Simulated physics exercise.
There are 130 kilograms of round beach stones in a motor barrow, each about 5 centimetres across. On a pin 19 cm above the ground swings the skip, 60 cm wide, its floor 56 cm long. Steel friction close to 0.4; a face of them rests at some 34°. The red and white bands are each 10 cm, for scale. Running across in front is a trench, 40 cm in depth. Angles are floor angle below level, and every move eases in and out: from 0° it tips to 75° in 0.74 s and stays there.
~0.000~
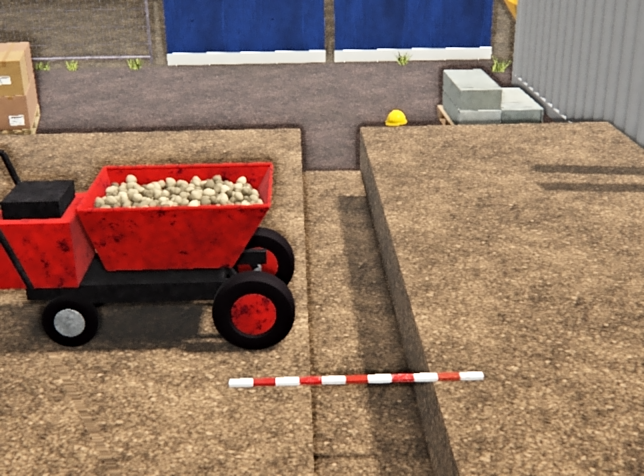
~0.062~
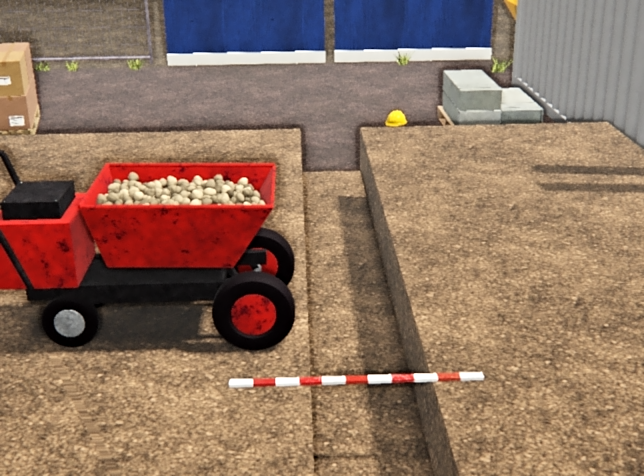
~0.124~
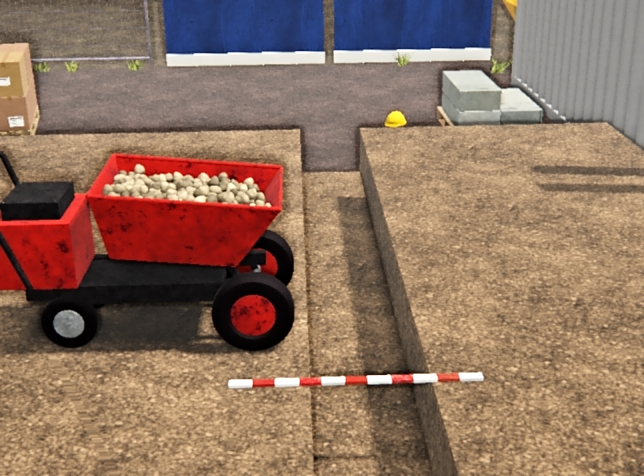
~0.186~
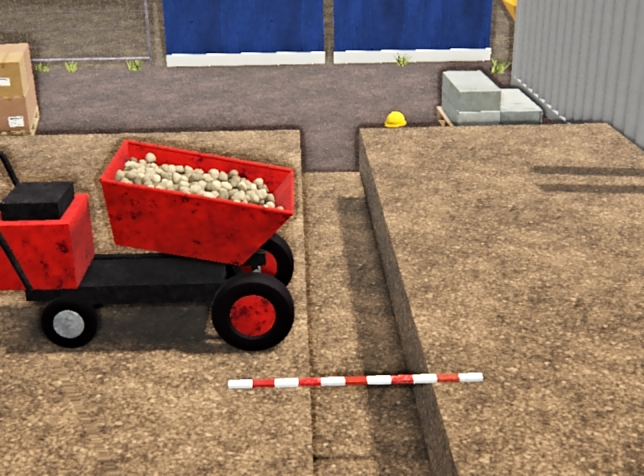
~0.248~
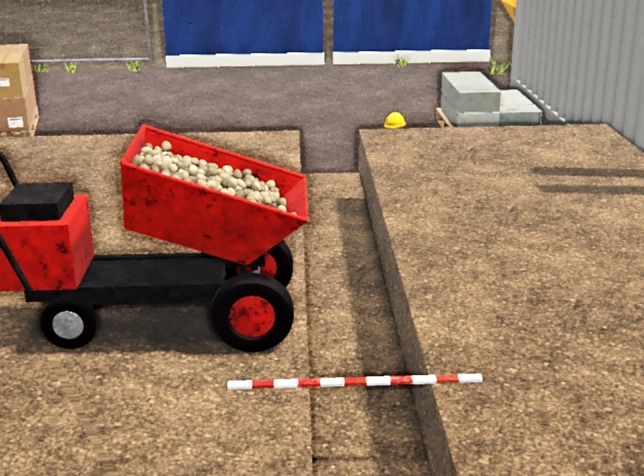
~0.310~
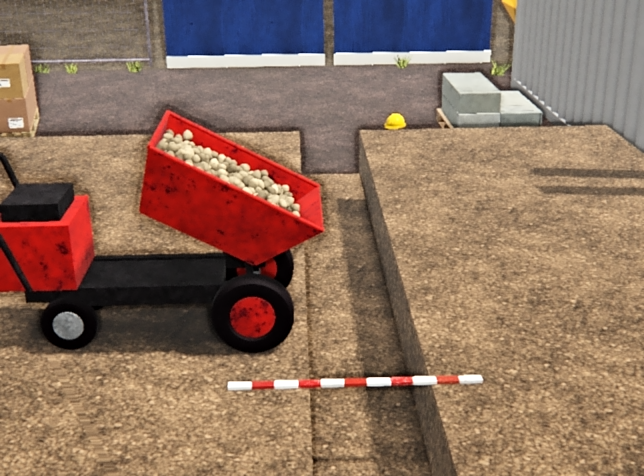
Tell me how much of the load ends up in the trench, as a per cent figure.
Some 49 per cent ends up in the trench.
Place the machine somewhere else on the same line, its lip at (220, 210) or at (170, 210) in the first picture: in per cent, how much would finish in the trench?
It comes to about 95 and 100 in a hundred.
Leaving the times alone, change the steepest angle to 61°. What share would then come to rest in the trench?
Share in trench: Approx. 40%.
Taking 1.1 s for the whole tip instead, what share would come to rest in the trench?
Then roughly 60 percent.
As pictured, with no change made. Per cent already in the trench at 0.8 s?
Close to 20 per cent has got there by then.
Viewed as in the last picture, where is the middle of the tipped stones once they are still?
At about pixel (422, 316) in the last view.
After 0.6 s the floor is at 63°; 100 % in the skip; the foremost stones are at (354, 249).
After 0.8 s the floor is at 75°; 58 % in the skip, 22 % in the trench, 20 % past the trench; the foremost stones are at (455, 313).
After 1.2 s the floor is at 75°; 17 % in the skip, 32 % in the trench, 51 % past the trench; the foremost stones are at (625, 311).
After 3.1 s the floor is at 75°; 0 % in the skip, 49 % in the trench, 51 % past the trench; the foremost stones are past the picture's edge.
